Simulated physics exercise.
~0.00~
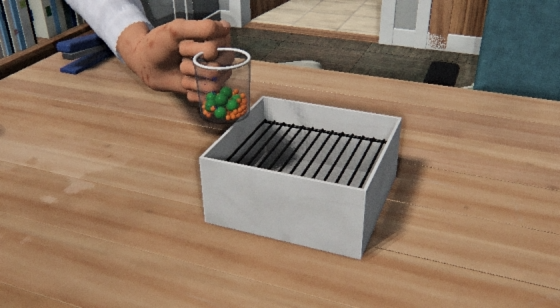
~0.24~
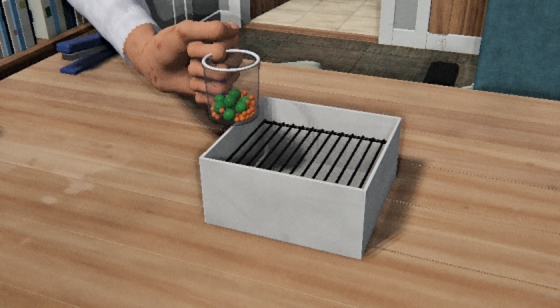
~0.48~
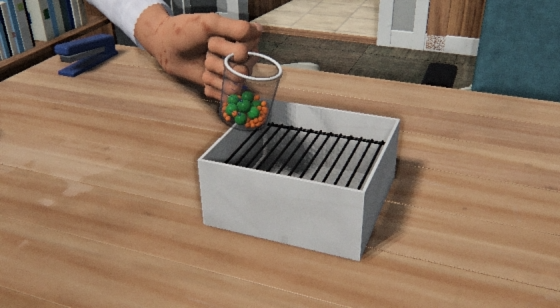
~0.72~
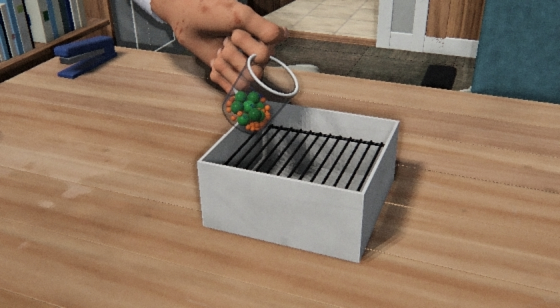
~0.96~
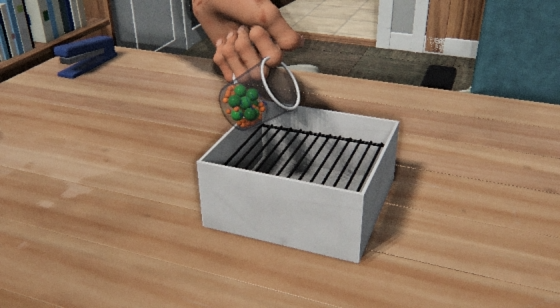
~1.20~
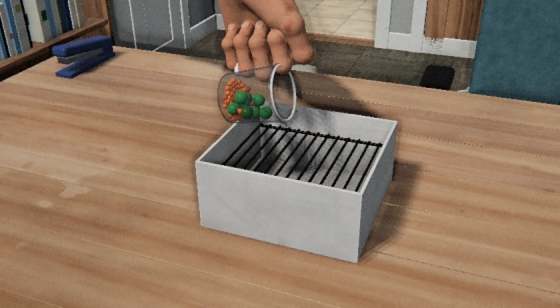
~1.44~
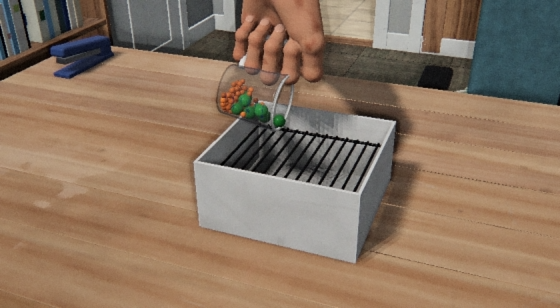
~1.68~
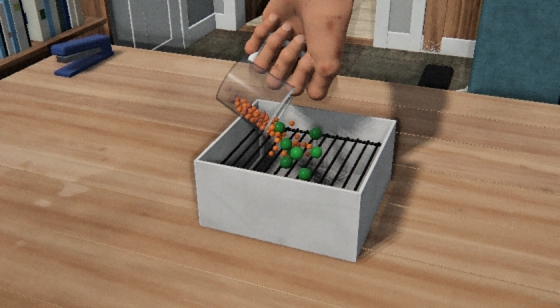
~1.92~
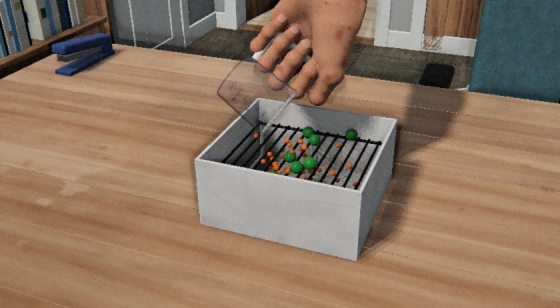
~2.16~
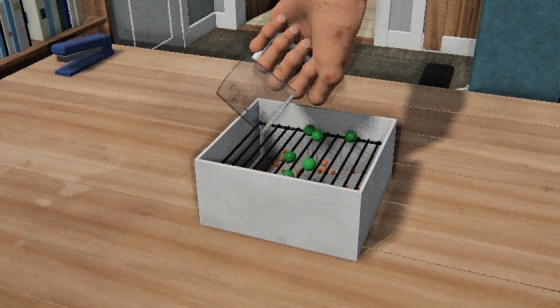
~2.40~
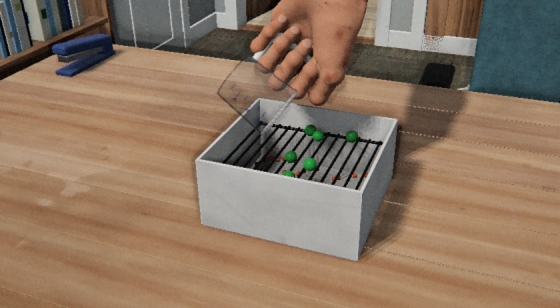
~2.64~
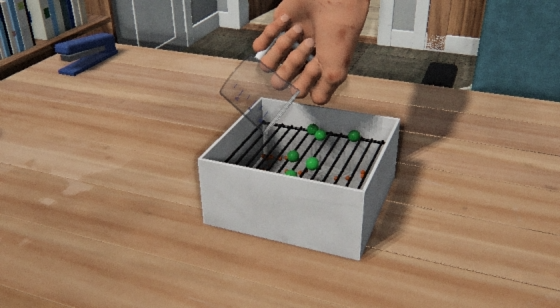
A hand tips a clear cup, and orange beads fall through wires while green ones stay on top.
